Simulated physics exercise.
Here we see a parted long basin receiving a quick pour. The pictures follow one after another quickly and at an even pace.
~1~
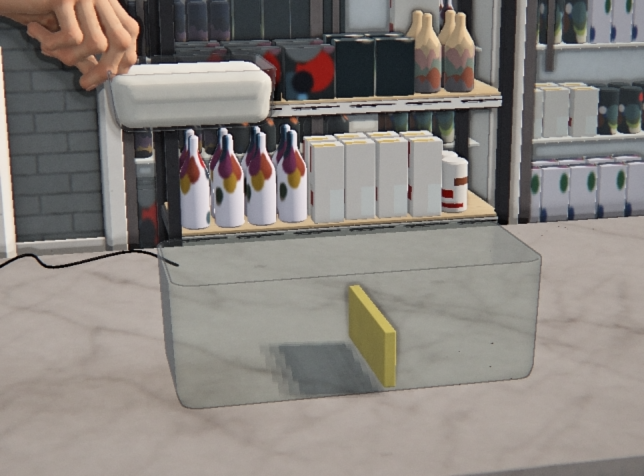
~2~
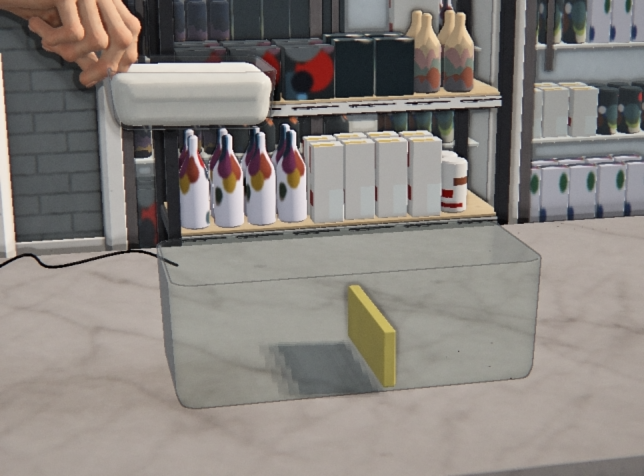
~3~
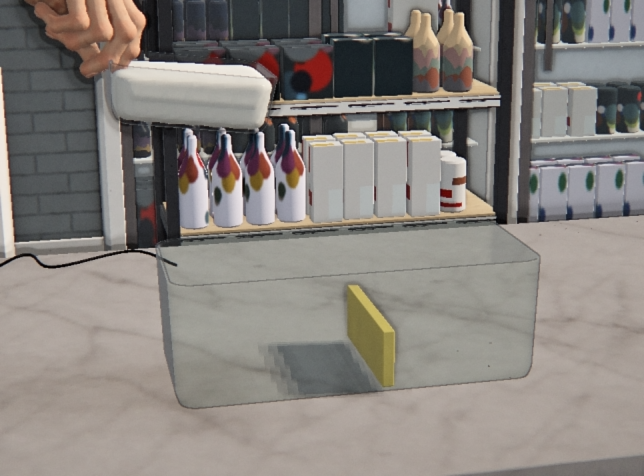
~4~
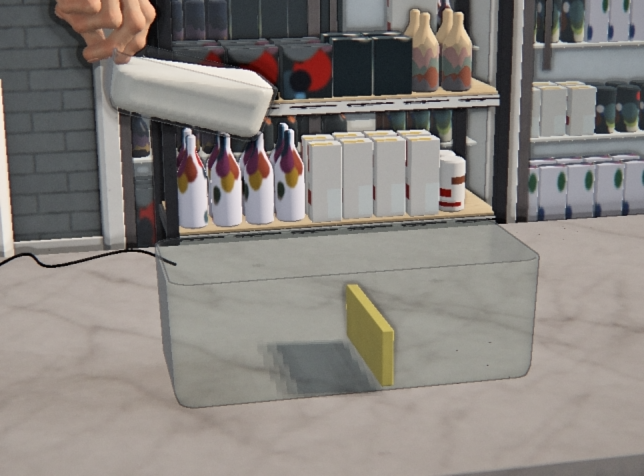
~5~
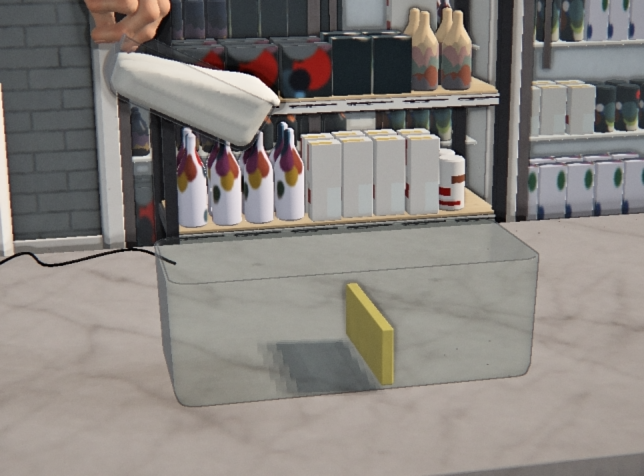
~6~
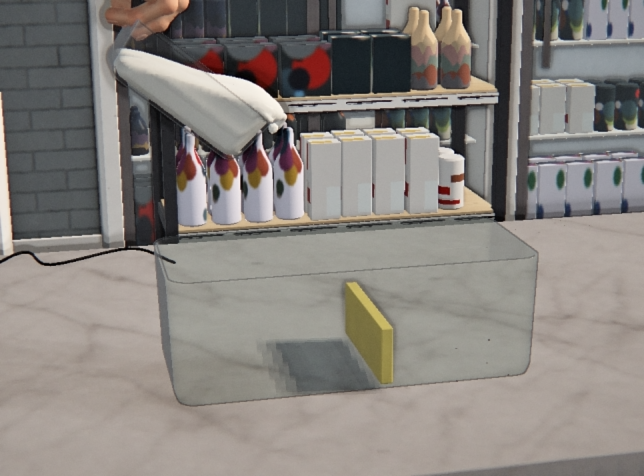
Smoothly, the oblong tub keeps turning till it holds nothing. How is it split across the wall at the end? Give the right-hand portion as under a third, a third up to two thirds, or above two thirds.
The right-hand portion is under a third.
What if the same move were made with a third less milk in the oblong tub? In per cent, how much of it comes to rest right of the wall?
0 per cent.
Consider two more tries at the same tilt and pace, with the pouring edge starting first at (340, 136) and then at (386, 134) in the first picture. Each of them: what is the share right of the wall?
The first gives 45 %, the second 80 %.
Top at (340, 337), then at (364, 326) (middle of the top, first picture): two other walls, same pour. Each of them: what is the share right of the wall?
Record: Case 1 near 35 %, case 2 near 15 %.
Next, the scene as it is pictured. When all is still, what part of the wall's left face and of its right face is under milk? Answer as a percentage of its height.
Once it is still, the left part shows 30 per cent and the right part 0.
A moment on, the oblong tub is tipped right over and 5 per cent is still to pour, 59 is left of the wall and 0 right of it.
Next, the oblong tub is tipped right over and 0 per cent is still to pour, 80 is left of the wall and 1 right of it.
Then the oblong tub is tipped right over and 0 per cent is still to pour, 84 is left of the wall and 5 right of it.
Later the oblong tub is tipped right over and 0 per cent is still to pour, 85 is left of the wall and 6 right of it.
In the end 85 per cent lies left of the wall, 6 right of it and 9 outside.
